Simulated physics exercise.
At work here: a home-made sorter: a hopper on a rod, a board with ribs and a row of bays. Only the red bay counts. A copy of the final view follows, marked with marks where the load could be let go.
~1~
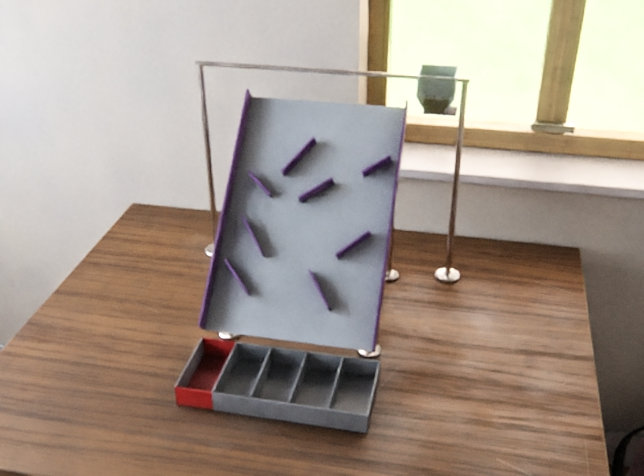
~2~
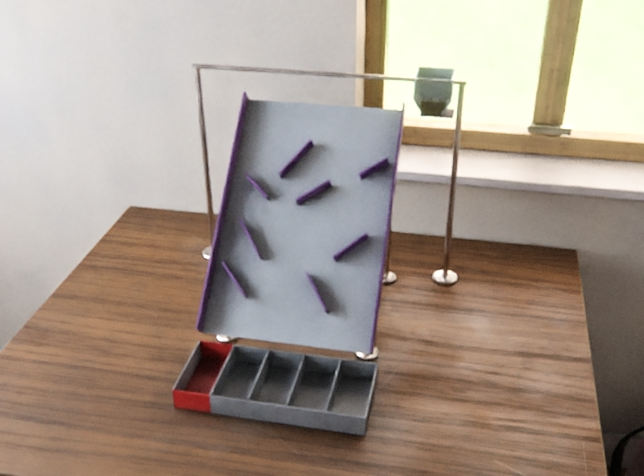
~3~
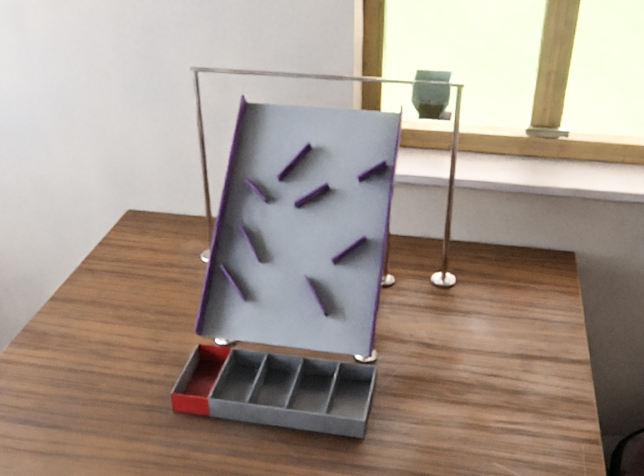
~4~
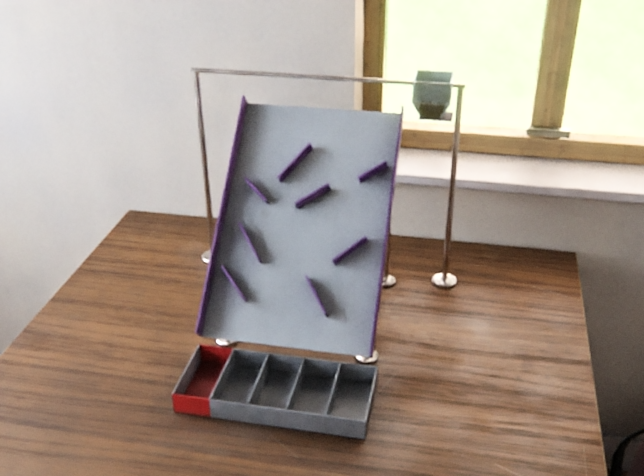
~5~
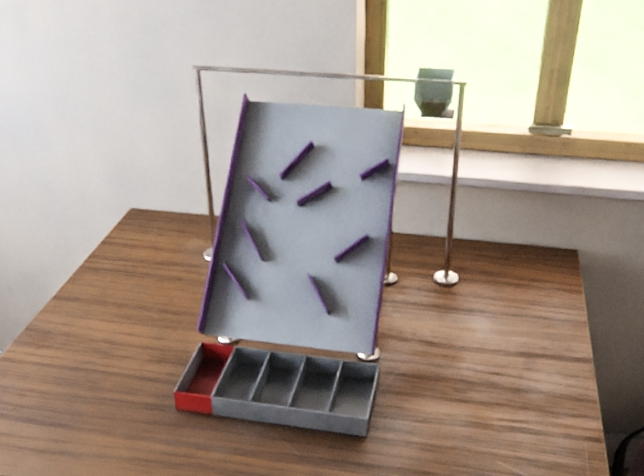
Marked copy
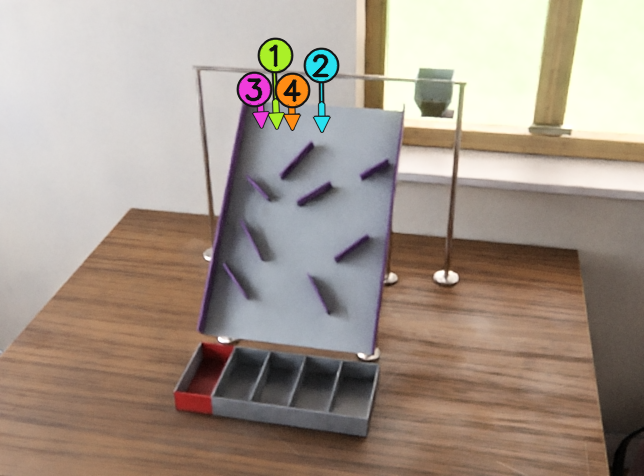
A tilted grey board with purple ribs standing above a tray with one red bay on a wooden table, nothing moving but slight camera shake.
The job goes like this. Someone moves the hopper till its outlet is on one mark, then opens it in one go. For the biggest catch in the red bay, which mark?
It is 3.
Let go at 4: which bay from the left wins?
It is the third one.
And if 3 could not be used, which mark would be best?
1 it is.
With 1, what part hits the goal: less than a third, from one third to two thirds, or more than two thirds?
Less than a third.
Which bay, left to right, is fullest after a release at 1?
The third.
On the marked copy, mark 1 meets the board at (276, 123); mark 2 meets the board at (321, 126); mark 3 meets the board at (261, 122); mark 4 meets the board at (292, 124).
Choosing 1, about a tenth in the red bay, the larger part in other bays, about a tenth outside the box.
Choosing 2, not one piece in the red bay, the larger part in other bays, about a tenth outside the box.
Choosing 3, roughly a third in the red bay, roughly half in other bays, about a tenth outside the box.
Choosing 4, not one piece in the red bay, the larger part in other bays, about a tenth outside the box.
